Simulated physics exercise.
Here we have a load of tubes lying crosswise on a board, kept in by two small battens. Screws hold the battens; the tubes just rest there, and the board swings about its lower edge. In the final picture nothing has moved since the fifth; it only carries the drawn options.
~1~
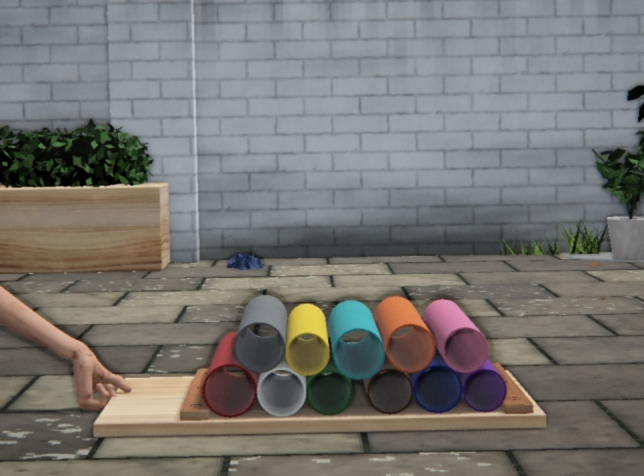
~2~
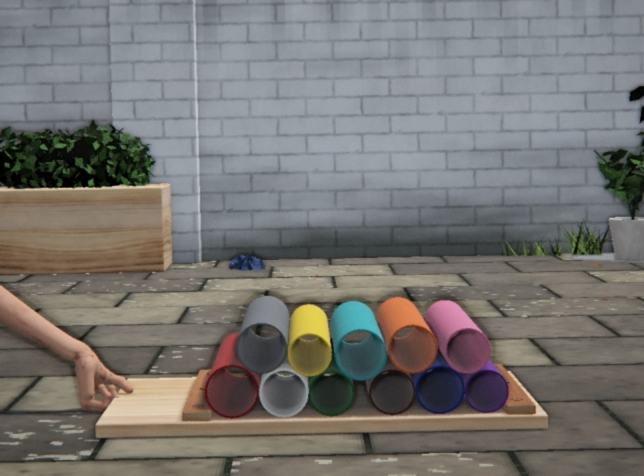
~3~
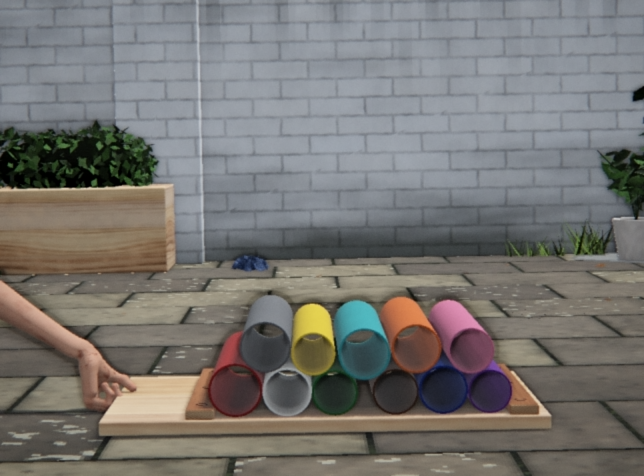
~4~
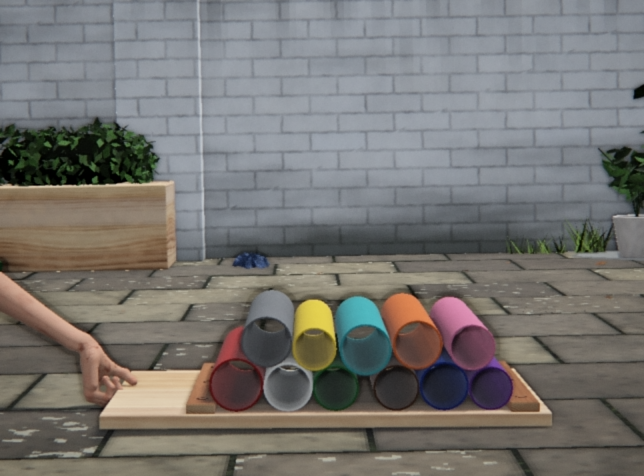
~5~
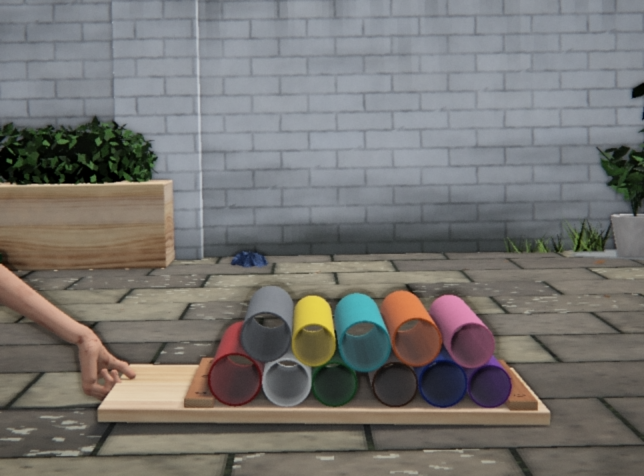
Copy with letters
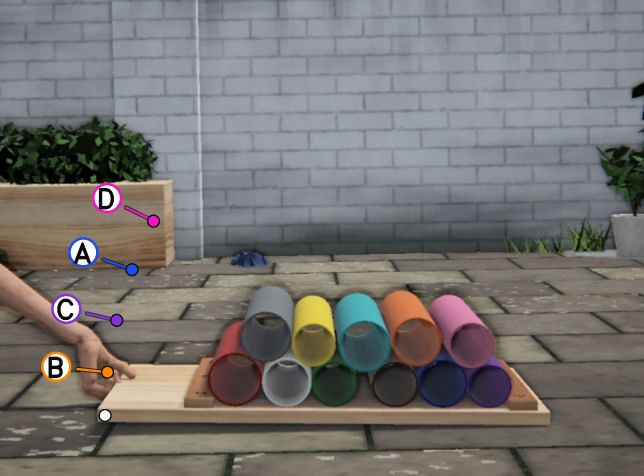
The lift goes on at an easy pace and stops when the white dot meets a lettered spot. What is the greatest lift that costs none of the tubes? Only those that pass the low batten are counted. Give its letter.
The last mark within the limit is C.
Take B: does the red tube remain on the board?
The red tube: Yes.
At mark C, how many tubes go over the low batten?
With C, none.
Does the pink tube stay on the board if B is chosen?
Yes.
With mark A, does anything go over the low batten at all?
At A: Yes.
On the marked copy, A at (132, 270); B at (107, 372); C at (116, 320); D at (153, 221); the white dot at (105, 415).
Following C. Soon after the start, board at 12°.
Later, board at 14°.
In the end, board at 14°, none over the low batten.
As for the rest, A three over the low batten (turquoise, pink, orange); B none over the low batten; D eleven over the low batten.
